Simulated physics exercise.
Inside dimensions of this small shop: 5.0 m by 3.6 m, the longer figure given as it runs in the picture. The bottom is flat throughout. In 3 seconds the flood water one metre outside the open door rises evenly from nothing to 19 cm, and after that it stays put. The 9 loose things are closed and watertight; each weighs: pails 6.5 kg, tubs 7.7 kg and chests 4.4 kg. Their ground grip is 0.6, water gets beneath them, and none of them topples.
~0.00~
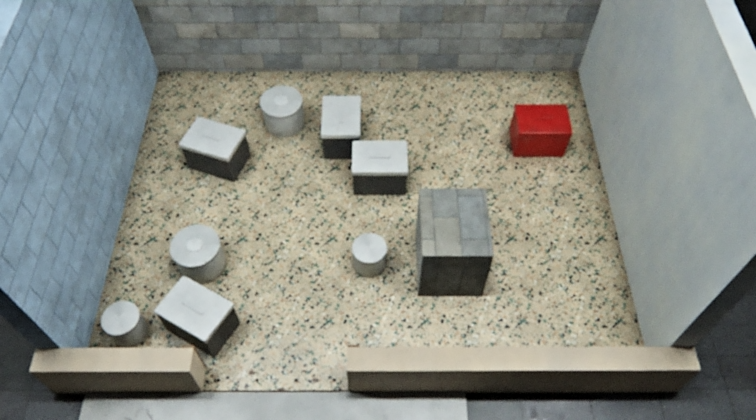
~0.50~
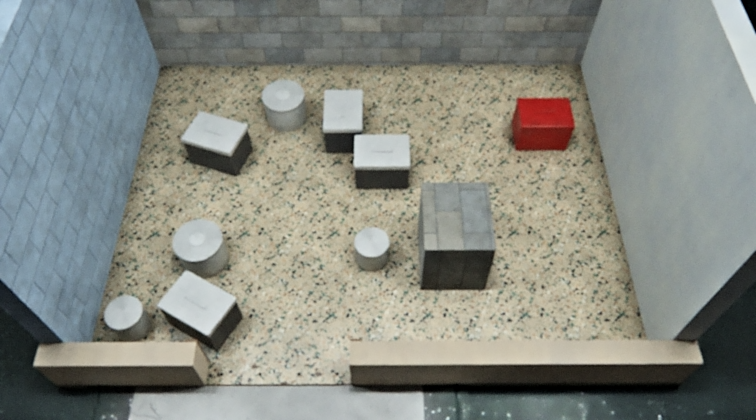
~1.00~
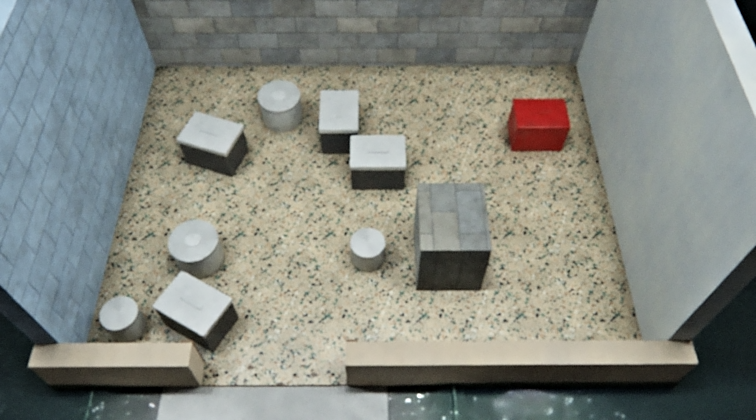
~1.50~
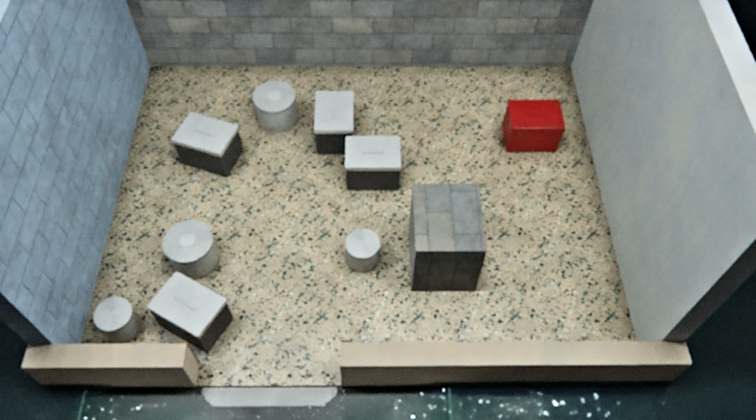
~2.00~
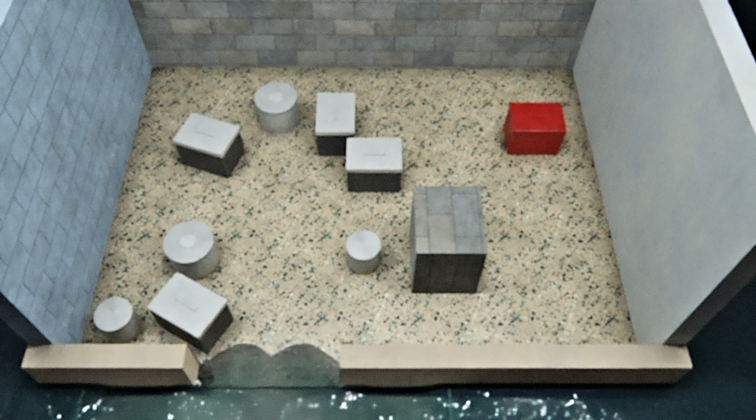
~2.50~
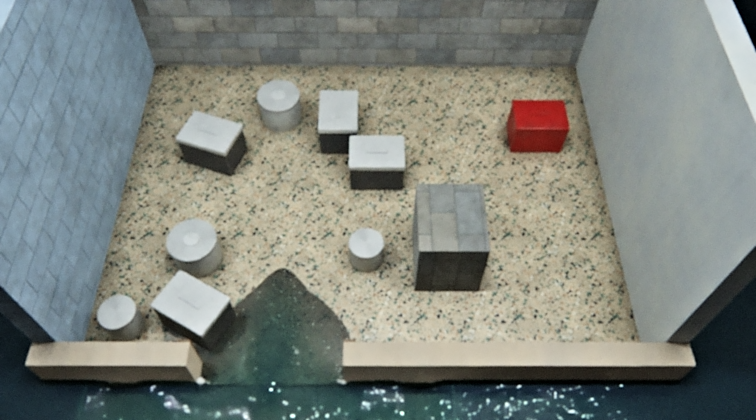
The footage shows a walled shop floor scattered with pale tubs and chests, a tall grey block and a red chest, all motionless, as dark water rises outside the front wall, then enters through its gap and spreads inward.
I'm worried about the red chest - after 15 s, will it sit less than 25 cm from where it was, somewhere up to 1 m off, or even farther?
It will go beyond a metre.
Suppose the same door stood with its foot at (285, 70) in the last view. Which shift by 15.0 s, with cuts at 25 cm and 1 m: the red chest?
Result for the red chest - displaced a long way.
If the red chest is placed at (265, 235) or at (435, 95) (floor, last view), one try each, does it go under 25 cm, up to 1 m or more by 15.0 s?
In turn: It gets carried off; it travels far.
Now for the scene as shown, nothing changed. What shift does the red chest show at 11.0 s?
I'd guess some 140 cm by then.
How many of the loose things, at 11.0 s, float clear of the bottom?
At that moment it comes to 8.
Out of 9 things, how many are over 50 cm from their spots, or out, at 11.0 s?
By then the count is 6.
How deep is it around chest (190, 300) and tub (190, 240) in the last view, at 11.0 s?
First about 8 cm, second about 8 cm.
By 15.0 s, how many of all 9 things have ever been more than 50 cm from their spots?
9.
After 3.5 s the red chest is near (541, 114), 0.0 m from its start, aground; 0 afloat.
After 6.8 s the red chest is near (541, 114), 0.0 m from its start, aground; 4 afloat.
After 11.0 s the red chest is near (586, 233), 1.5 m from its start, afloat; 8 afloat.
After 15.0 s the red chest is near (407, 311), 2.7 m from its start, afloat; 8 afloat.
